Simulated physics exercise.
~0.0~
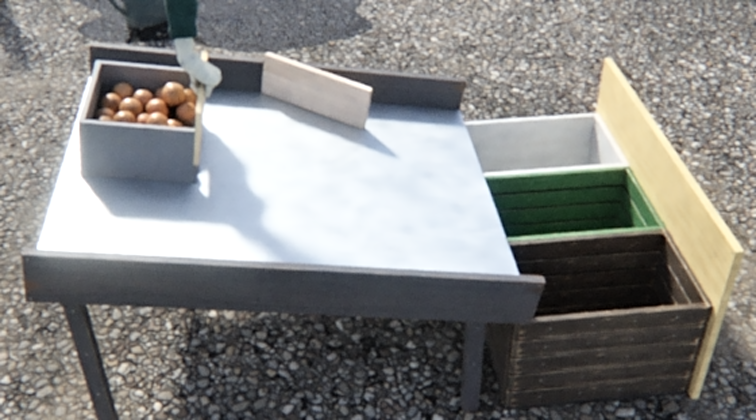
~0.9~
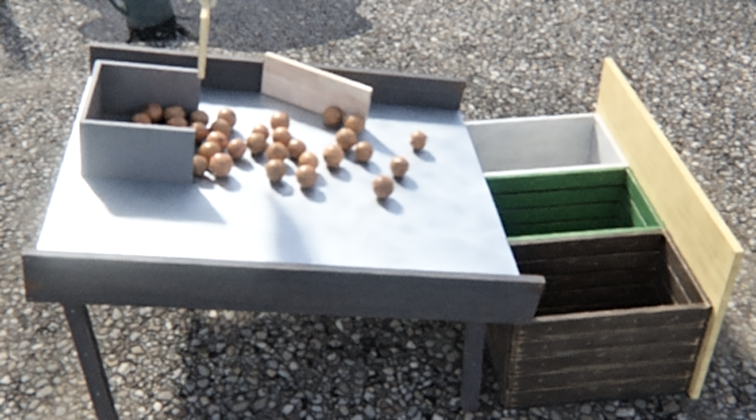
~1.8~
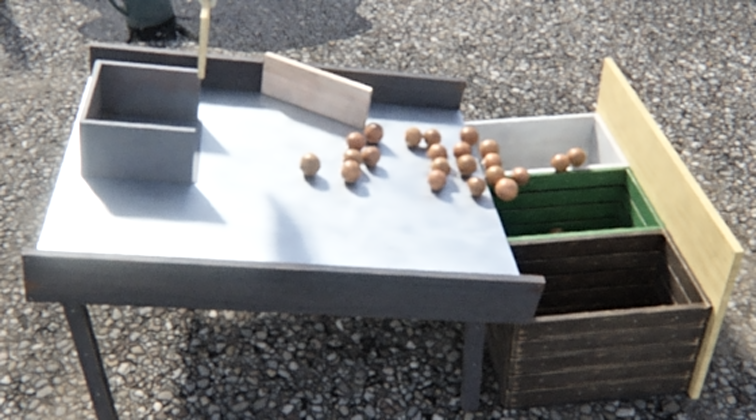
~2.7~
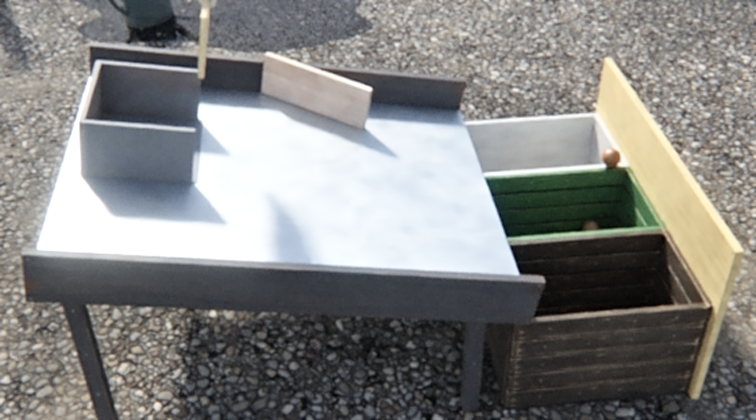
At first, a gloved hand holds the gate of a grey pen packed with round brown balls, set at the upper left of a sloping table. The gate lifts clear and the balls spill out to the right, spreading loosely across the pale surface and passing below an angled wooden board. The pen empties as the cluster reaches the right edge and begins dropping toward the white bin and green tote. Finally, the table is bare, with one ball visible near the back corner between those two catchers and another inside the green tote, while the dark tub appears empty.
